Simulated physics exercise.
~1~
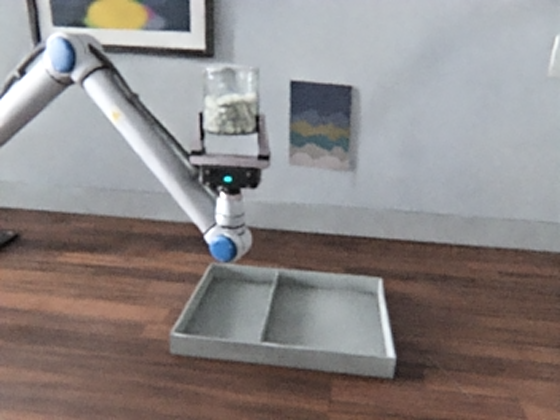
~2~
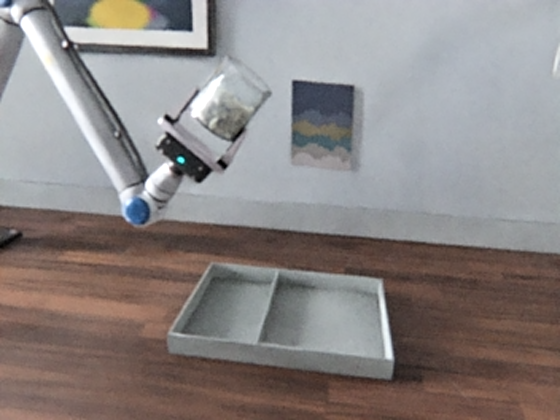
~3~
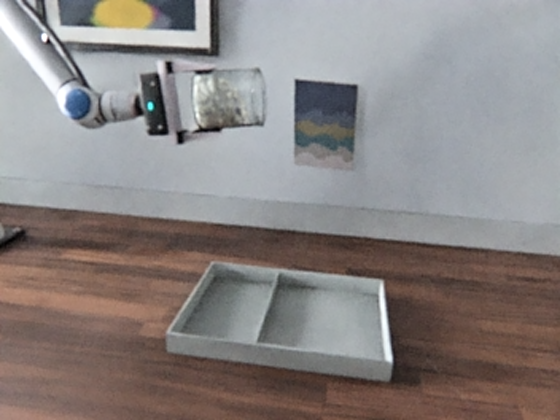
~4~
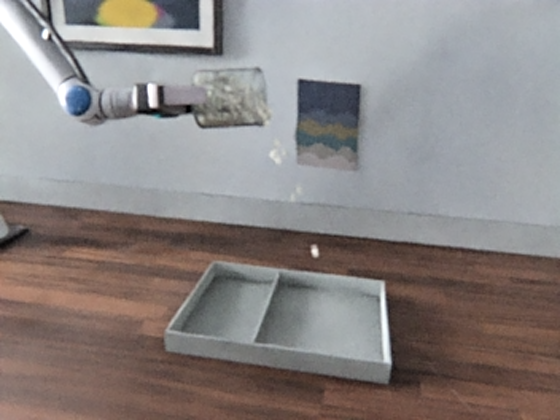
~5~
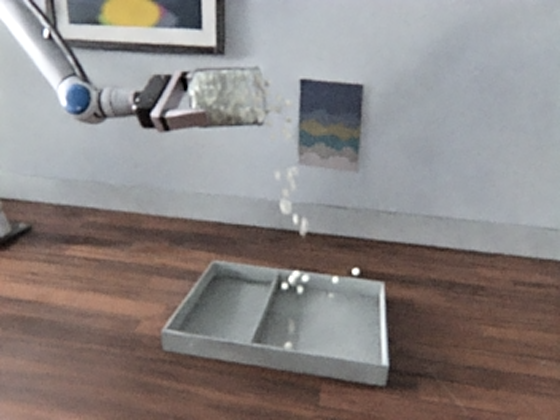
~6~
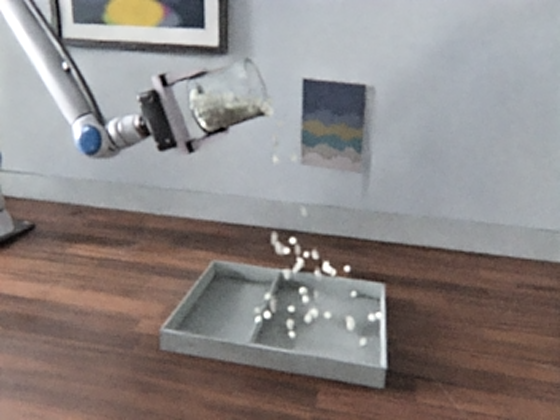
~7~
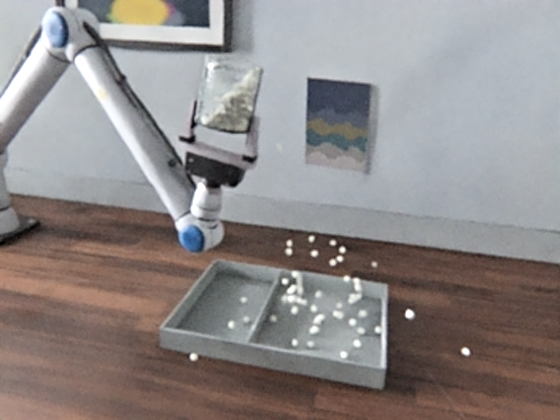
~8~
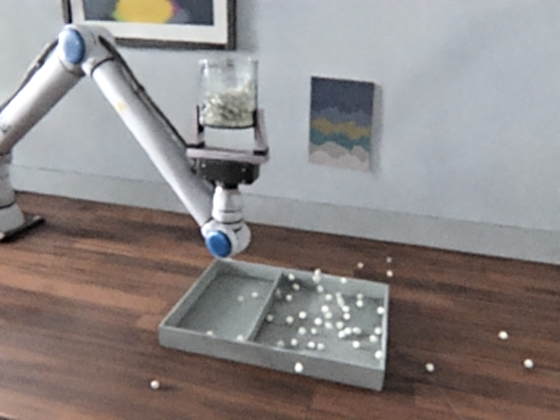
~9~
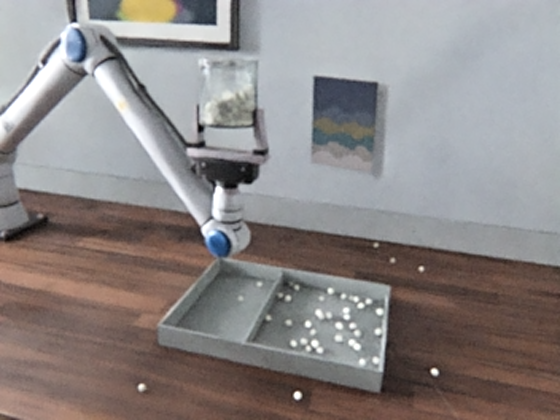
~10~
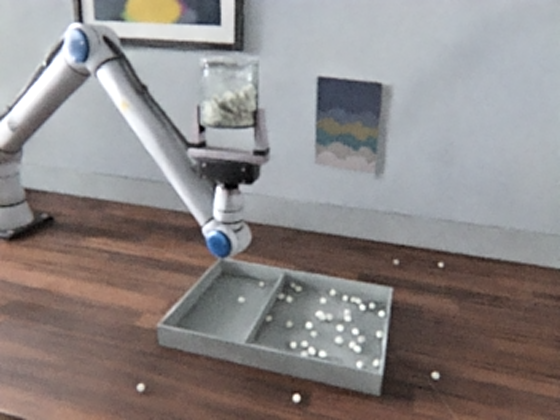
In this clip, a robot arm tips a clear tumbler of small white beads onto its side above a divided gray tray, spilling some, then returns it upright, still partly filled, as scattered beads settle mostly in the tray's right section, with a few on the wooden surface.
